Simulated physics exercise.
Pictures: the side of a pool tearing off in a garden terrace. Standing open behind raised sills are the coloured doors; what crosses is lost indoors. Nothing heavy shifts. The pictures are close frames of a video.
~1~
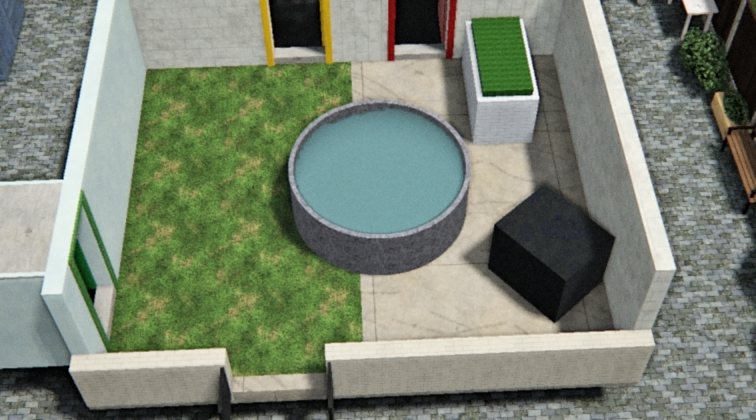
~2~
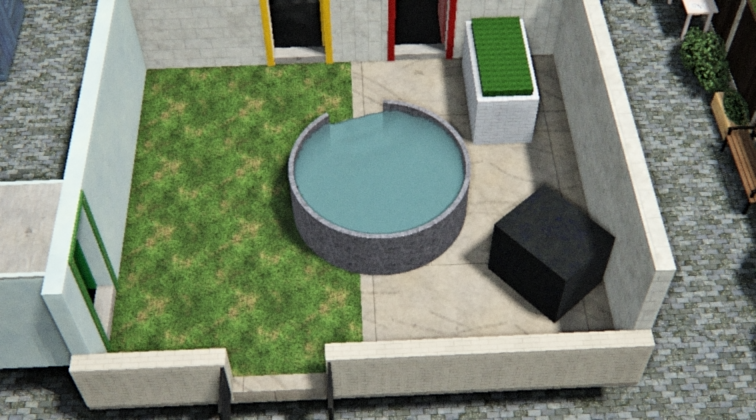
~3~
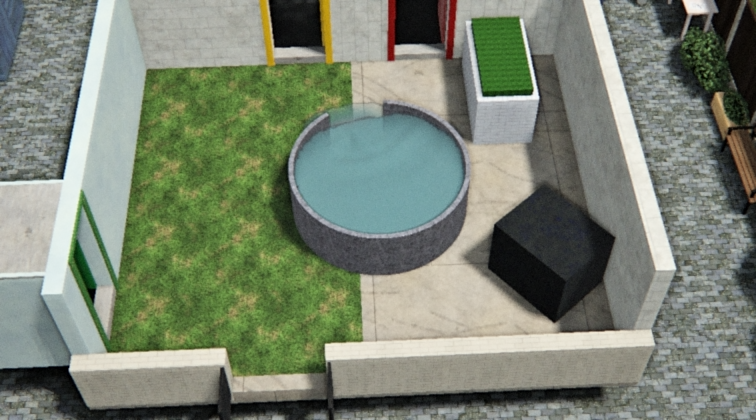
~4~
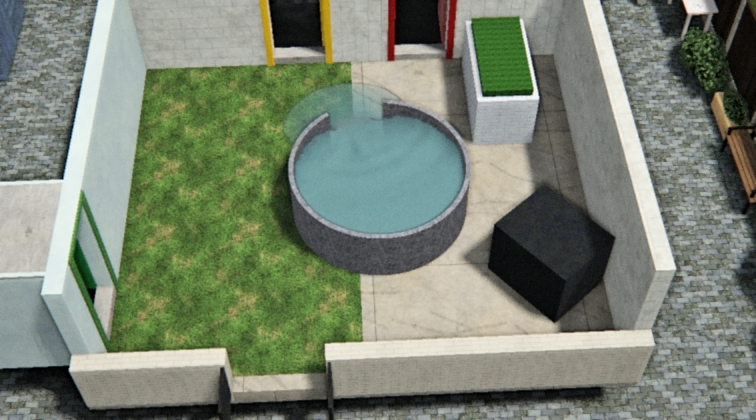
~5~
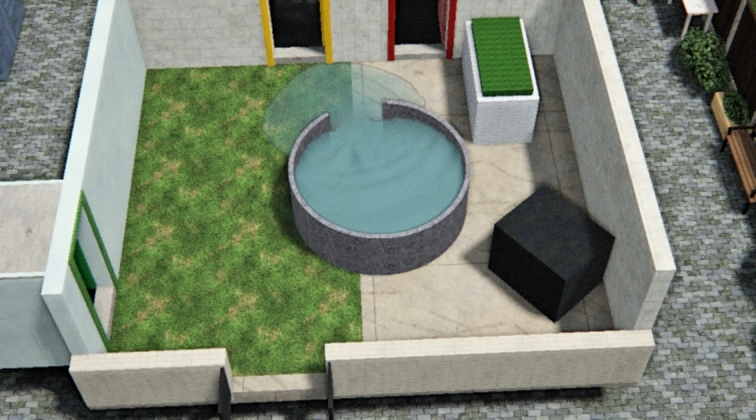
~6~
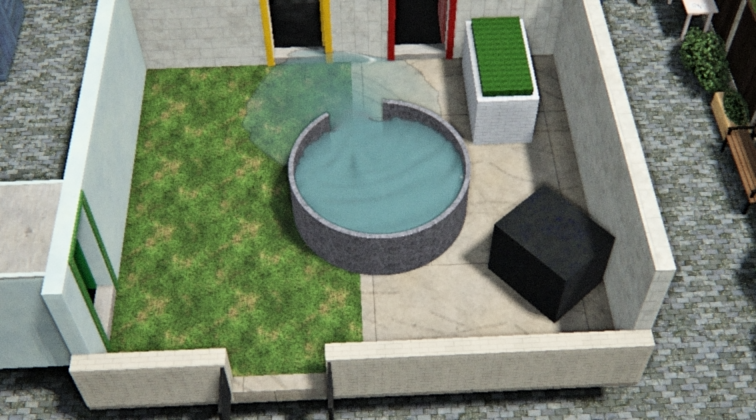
Water poured out through a gap that opened in the far side of a round stone pool, spreading in a thin, widening sheet over the grass and paving toward the yellow and red doorways.
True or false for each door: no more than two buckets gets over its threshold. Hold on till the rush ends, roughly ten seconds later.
The red door - false; the yellow door - false; the green door - true.
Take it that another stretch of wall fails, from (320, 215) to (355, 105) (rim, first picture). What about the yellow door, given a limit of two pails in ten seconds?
As I see it, the yellow door stays short of it.
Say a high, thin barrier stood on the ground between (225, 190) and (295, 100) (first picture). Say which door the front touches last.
That's the one in green, I reckon.
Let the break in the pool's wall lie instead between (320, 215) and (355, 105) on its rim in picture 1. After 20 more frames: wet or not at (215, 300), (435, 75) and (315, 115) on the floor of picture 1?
Sequence of results: Reached by the flood, reached by the flood, reached by the flood.
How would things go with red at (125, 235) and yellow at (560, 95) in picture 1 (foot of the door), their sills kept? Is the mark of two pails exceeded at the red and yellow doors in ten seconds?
Result, per door: Red remains within bounds; yellow remains within bounds.
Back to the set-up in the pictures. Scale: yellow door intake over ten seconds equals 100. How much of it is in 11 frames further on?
About 55 per cent.
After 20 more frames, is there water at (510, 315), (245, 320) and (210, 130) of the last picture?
Lab note, in the order given: Unwetted, unwetted, wet through.
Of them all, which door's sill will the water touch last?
My pick is the one in green.
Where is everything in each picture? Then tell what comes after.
Still water in the round pool at (380, 168), in the first frame.
Water pours out on the round pool's far side and has run to a hidden place, in the second frame.
The front is at (321, 115), out from the gap on the round pool's far side, in the third frame.
Water pours out on the round pool's far side and has run to (314, 94), in the fourth frame.
Water pours out on the round pool's far side and has run to (320, 66), in the fifth frame.
Water pours out on the round pool's far side and has run to (282, 65), in the sixth frame.
A moment on, water covers 20 % of the floor; the red door under two buckets in, the yellow door over two buckets in, the green door not reached.
Next, water covers 30 % of the floor; the red door over two buckets in, the yellow door far over two buckets in, the green door not reached.
Then, water covers 50 % of the floor; the red door over two buckets in, the yellow door far over two buckets in, the green door not reached.
Later, water covers 80 % of the floor; the red door over two buckets in, the yellow door far over two buckets in, the green door wet at the sill, nothing in.
In the end, water covers 95 % of the floor; the red door over two buckets in, the yellow door far over two buckets in, the green door wet at the sill, nothing in.
